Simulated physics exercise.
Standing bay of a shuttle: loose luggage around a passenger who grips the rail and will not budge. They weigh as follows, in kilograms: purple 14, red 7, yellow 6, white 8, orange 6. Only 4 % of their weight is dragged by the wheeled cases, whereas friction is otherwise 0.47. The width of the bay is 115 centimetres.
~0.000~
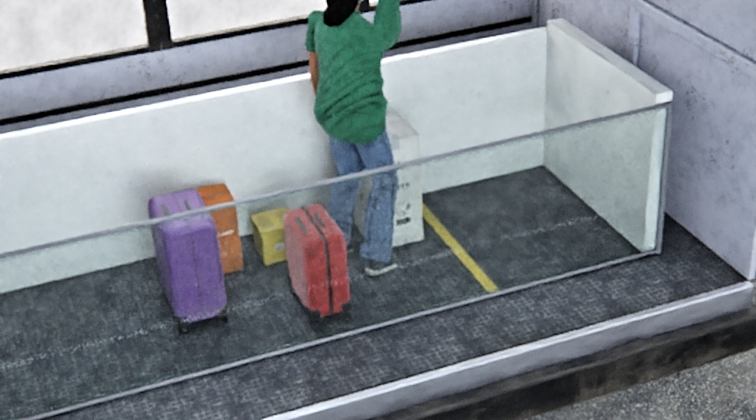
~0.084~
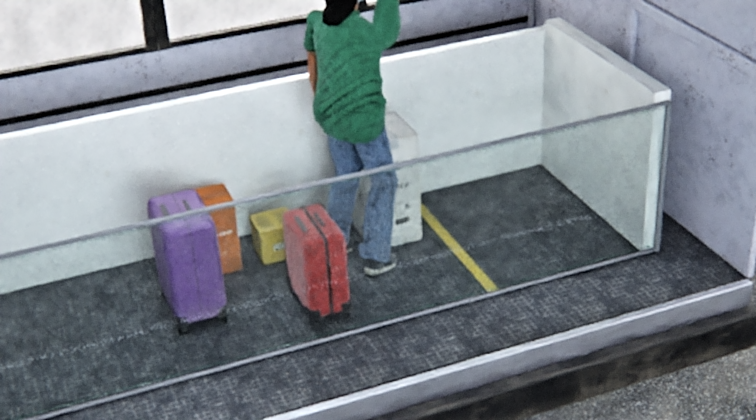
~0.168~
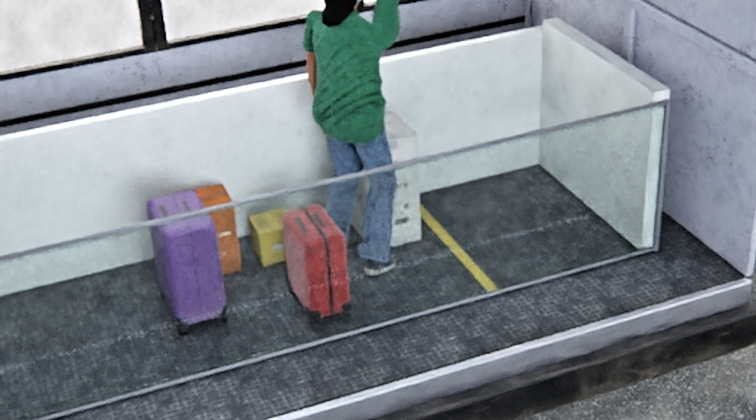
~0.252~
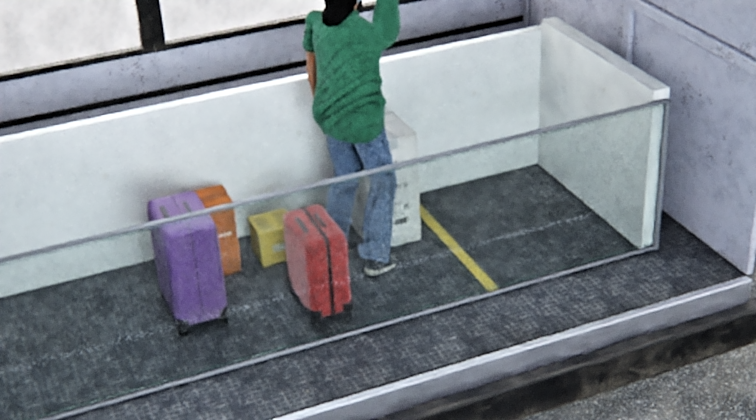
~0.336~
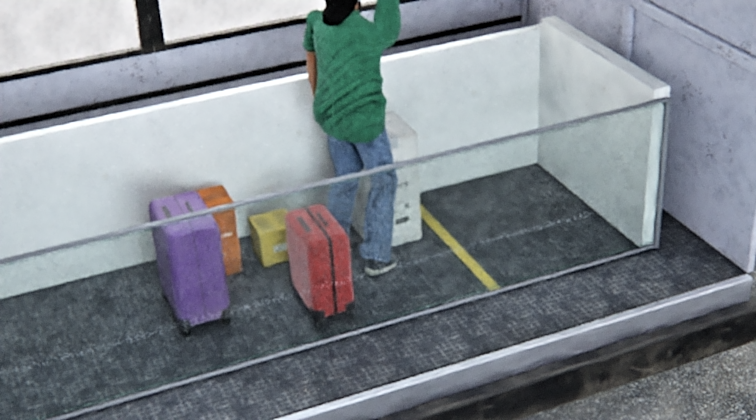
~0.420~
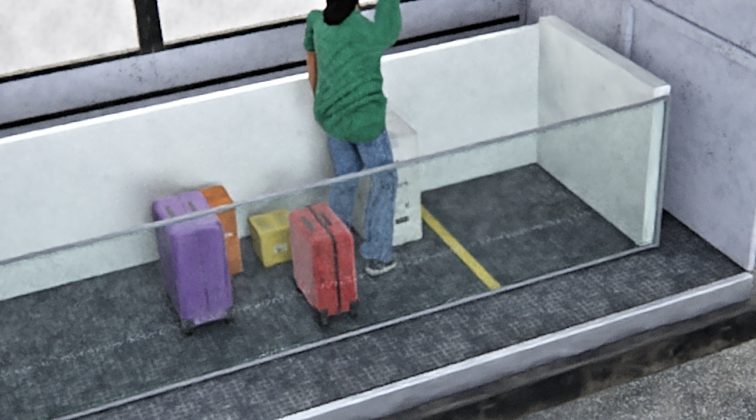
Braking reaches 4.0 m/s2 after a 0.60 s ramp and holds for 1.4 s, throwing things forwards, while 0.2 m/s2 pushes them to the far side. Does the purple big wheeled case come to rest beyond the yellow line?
Yes.
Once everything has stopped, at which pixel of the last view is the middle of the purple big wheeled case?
Somewhere about (519, 202) in the final view.
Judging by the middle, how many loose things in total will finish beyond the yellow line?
2 in total.
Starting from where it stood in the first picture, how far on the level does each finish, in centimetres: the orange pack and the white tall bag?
The orange pack ends around 0 away and the white tall bag around 0.
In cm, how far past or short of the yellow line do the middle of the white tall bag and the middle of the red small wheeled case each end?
White tall bag 30 short, red small wheeled case 70 past.
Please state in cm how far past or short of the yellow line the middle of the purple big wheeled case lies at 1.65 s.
Some 30 cm short of it.
After 0.75 s the purple big wheeled case is 126 cm short of the yellow line, tilted 0°, near (232, 251) in the last picture's view.
After 1.15 s the purple big wheeled case is 71 cm short of the yellow line, tilted 0°, near (334, 230) in the last picture's view; the white tall bag 28 cm short of the yellow line, tilted 0°.
After 1.65 s the purple big wheeled case is 32 cm short of the yellow line, tilted 0°, near (426, 239) in the last picture's view; the white tall bag 28 cm short of the yellow line, tilted 0°.
When all is still (2.8 s), purple big wheeled case crosses the yellow line; red small wheeled case crosses the yellow line; yellow tub stops short of the yellow line; white tall bag stops short of the yellow line; orange pack stops short of the yellow line.
